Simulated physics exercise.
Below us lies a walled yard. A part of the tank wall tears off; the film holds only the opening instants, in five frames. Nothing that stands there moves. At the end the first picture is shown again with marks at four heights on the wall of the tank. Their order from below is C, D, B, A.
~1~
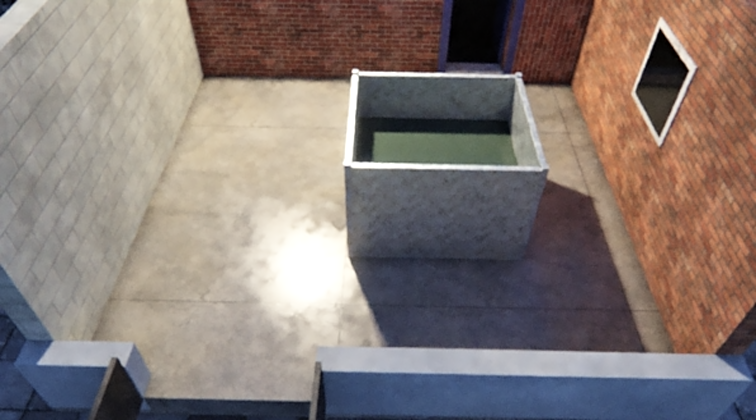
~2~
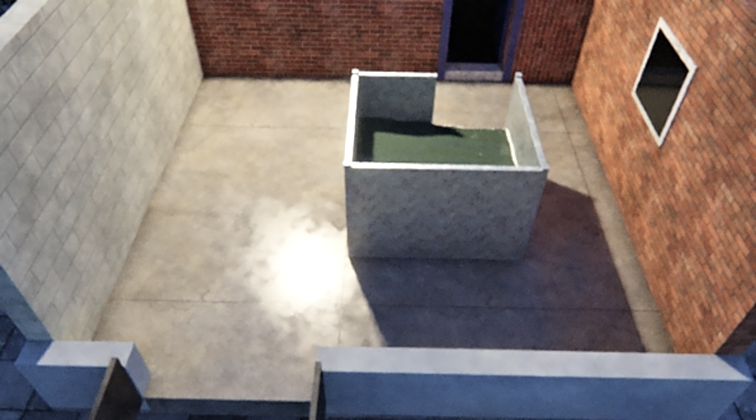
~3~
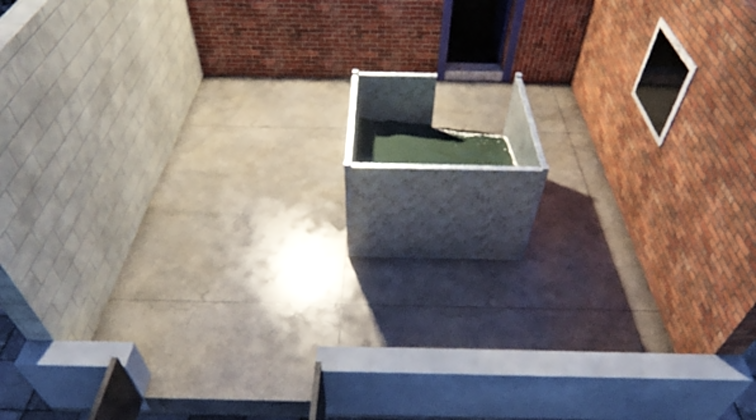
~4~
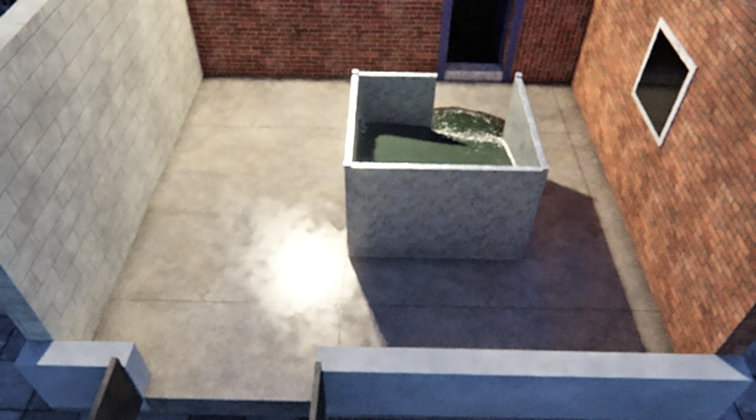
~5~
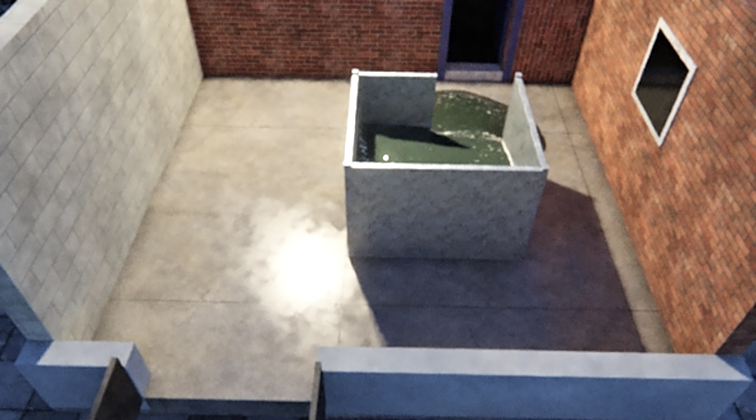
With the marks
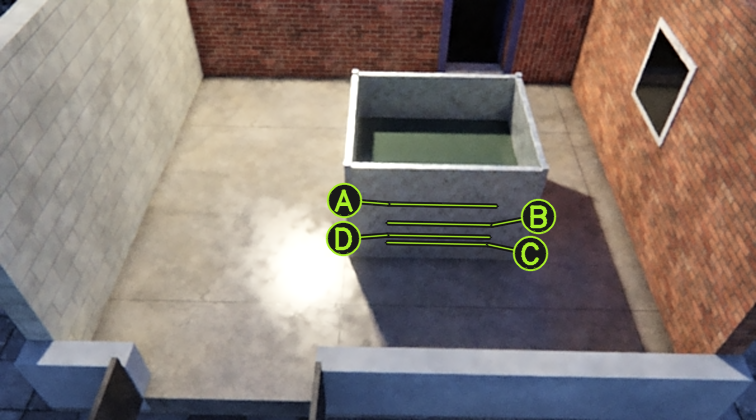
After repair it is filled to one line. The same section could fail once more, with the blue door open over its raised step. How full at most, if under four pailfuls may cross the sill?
Use line D.
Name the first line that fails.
That would be B.
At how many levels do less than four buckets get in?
Two of them.
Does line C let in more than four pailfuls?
No, that is safe.
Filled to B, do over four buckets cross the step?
Yes, that goes wrong.
On the marked copy, A at (442, 205); B at (439, 224); C at (437, 243); D at (438, 236); from the bottom up C, D, B, A.
With A, dozens of bucketfuls pour in.
With B, about 10 bucketfuls get in.
With C, nothing gets over.
With D, a bucket or two gets in.
